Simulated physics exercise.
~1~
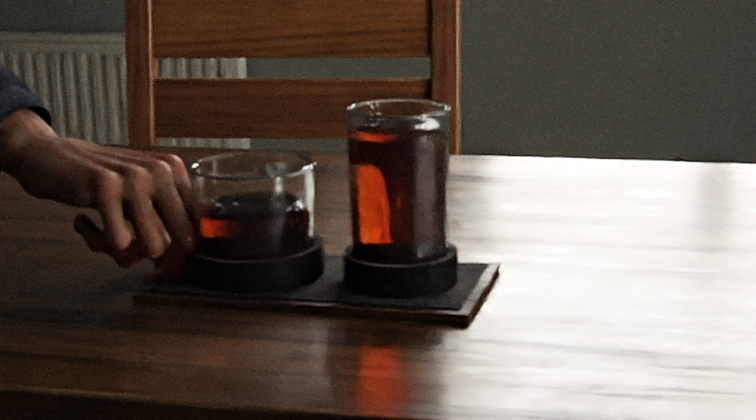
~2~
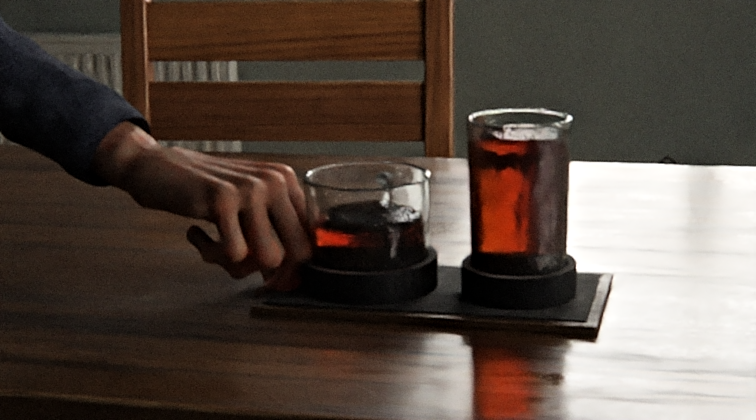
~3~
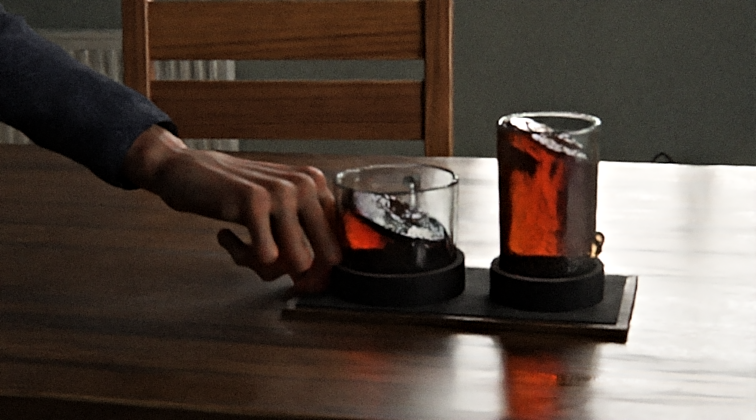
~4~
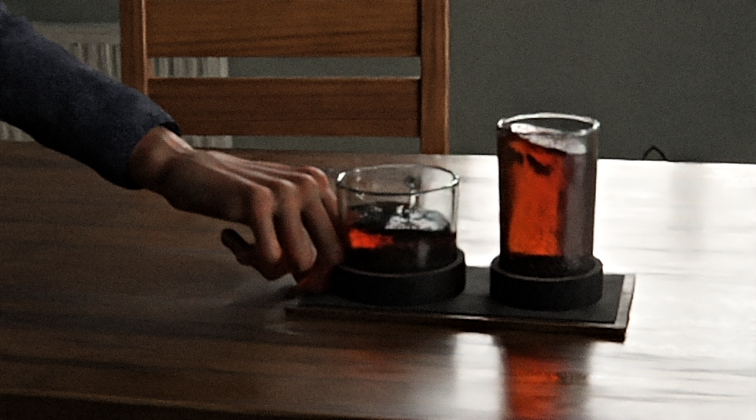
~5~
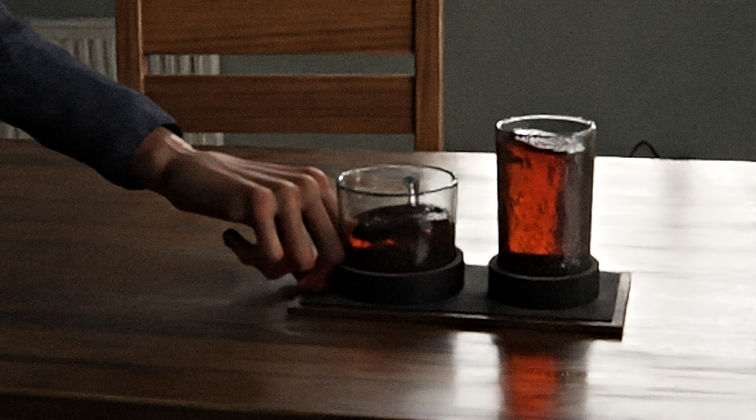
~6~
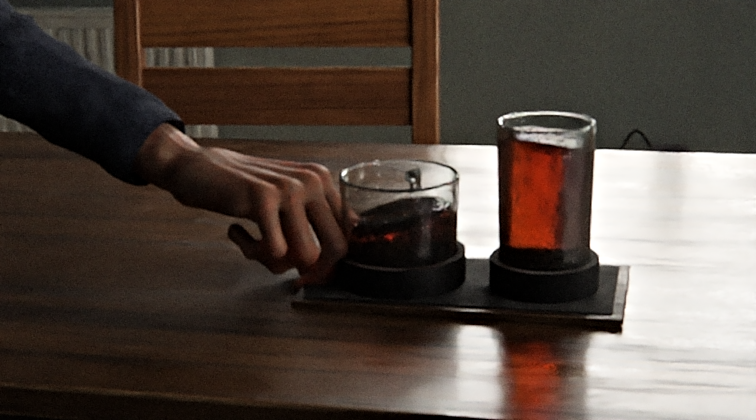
A tray pushed right by a hand stops, and the slim glass spills a little tea.
